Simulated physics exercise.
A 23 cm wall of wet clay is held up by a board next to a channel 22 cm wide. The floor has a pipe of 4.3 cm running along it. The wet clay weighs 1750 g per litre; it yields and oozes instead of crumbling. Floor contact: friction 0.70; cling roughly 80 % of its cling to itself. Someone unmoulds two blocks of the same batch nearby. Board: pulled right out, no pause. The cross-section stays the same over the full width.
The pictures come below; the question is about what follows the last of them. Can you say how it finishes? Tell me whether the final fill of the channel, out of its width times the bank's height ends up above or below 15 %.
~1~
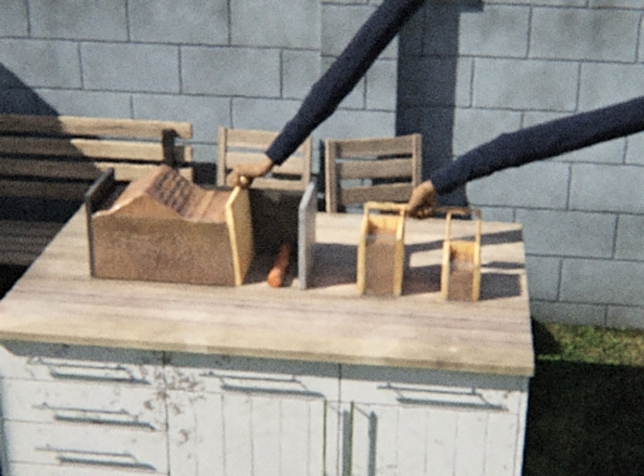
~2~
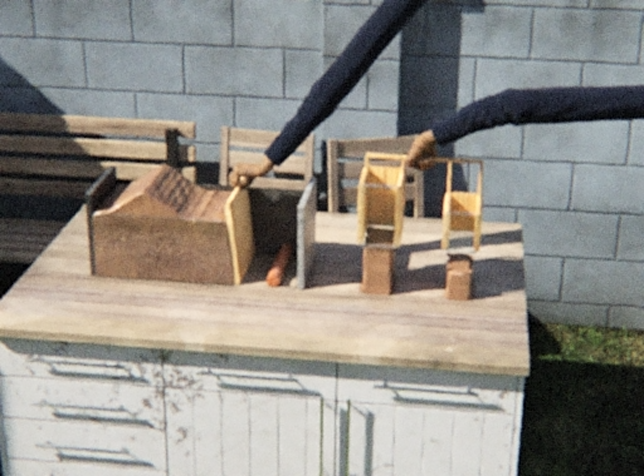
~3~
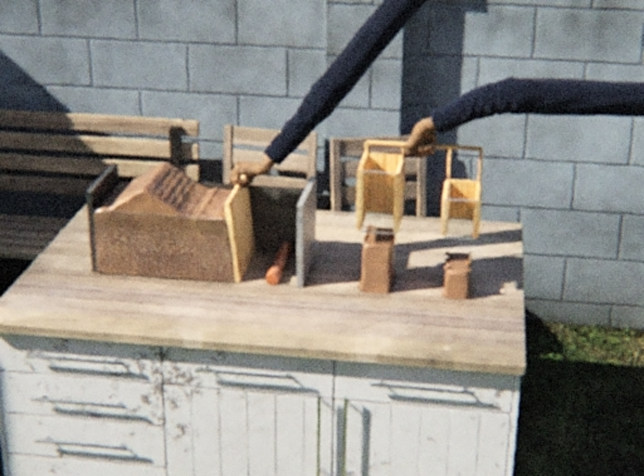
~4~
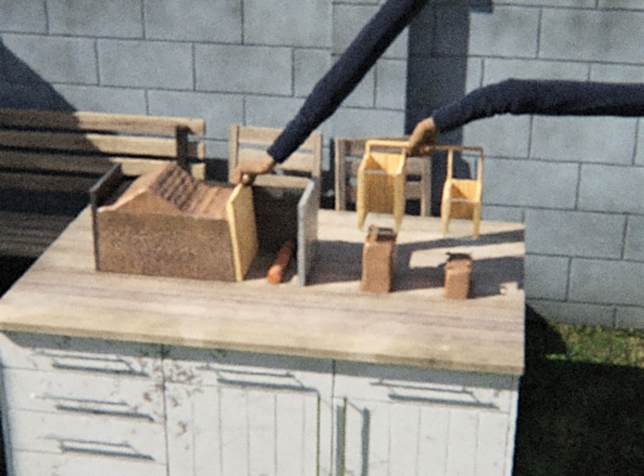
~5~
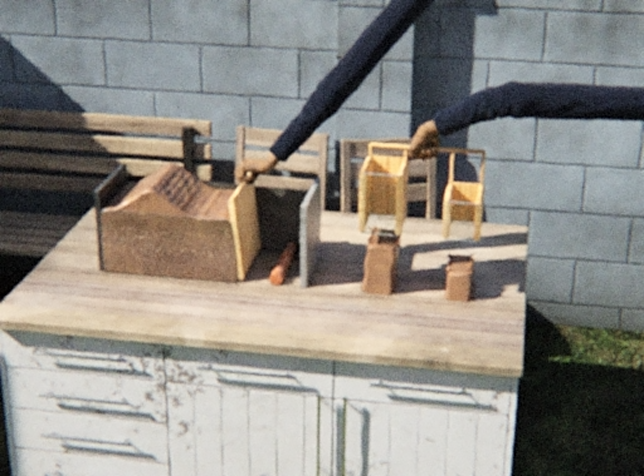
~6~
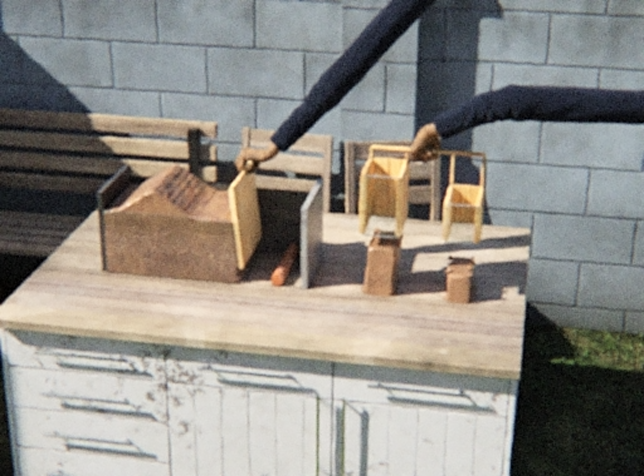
I would say below.
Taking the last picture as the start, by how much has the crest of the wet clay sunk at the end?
Measured change: About 0.0 cm.
Then, 0.29 s after the last picture, the face still stands, with nothing on top of the pipe; the channel is 0 % full.
Then, 0.63 s after the last picture, the face still stands, with nothing on top of the pipe; the channel is 0 % full.
Then, 0.98 s after the last picture, the face still stands, with nothing on top of the pipe; the channel is 0 % full.
Then, 1.32 s after the last picture, the face still stands, with nothing on top of the pipe; the channel is 0 % full.
Then, 1.37 s after the last picture, at the end, the face still stands, with nothing on top of the pipe; the channel is 0 % full.
